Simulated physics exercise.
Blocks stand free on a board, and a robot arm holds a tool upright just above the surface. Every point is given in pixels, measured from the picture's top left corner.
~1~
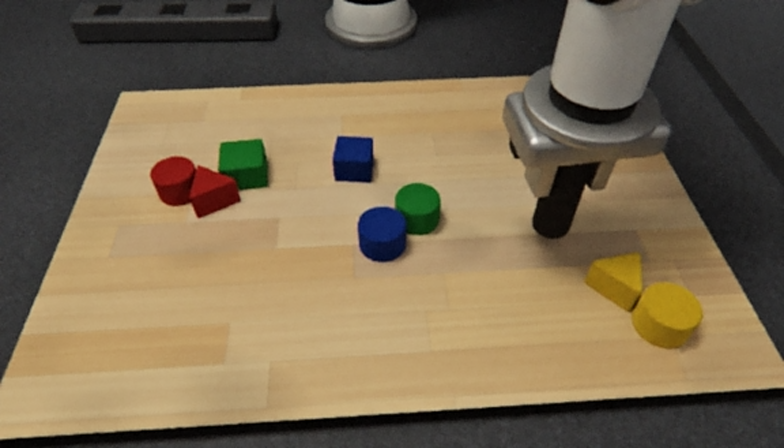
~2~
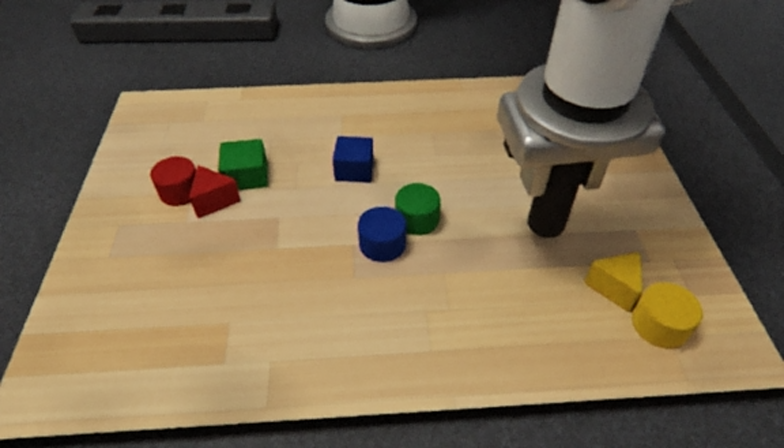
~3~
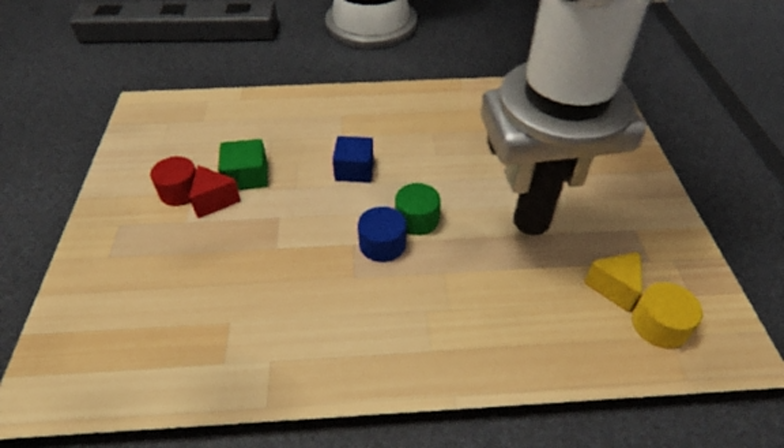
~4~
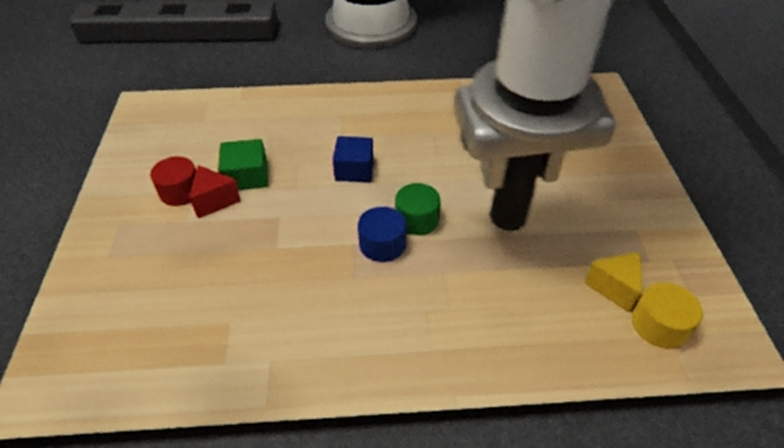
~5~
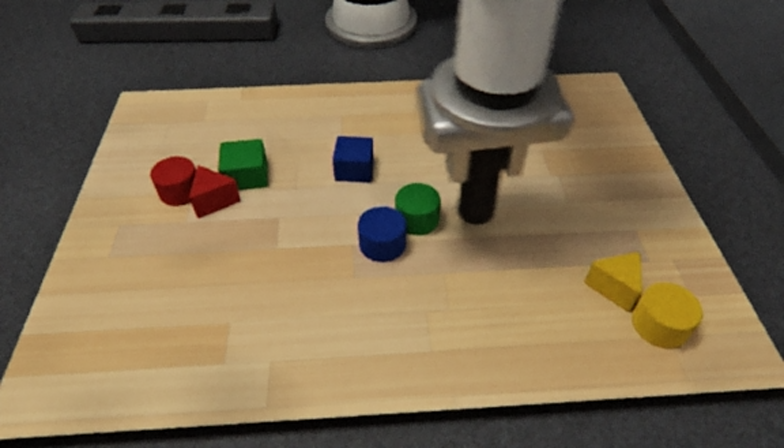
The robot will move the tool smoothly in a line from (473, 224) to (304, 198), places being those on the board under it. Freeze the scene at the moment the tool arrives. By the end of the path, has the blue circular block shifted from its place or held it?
Once the path is done, it is somewhere new.
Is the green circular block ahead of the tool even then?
It seems so.
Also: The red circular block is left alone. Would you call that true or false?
True
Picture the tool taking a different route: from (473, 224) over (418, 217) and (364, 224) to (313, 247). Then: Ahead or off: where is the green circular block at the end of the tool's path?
Most likely the green circular block slides off.
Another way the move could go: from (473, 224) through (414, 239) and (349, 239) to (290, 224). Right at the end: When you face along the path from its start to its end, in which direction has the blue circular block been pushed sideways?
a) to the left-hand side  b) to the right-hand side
Correct choice: A.
The first path, step by step. One third of the way, tool (415, 204); blue circular block (368, 227); green circular block (374, 192).
Two thirds of the way, tool (358, 195); blue circular block (368, 227); green circular block (316, 187).
At the end, tool (302, 187); red circular block not moved; blue square not moved; blue circular block (368, 227); green circular block (261, 189).
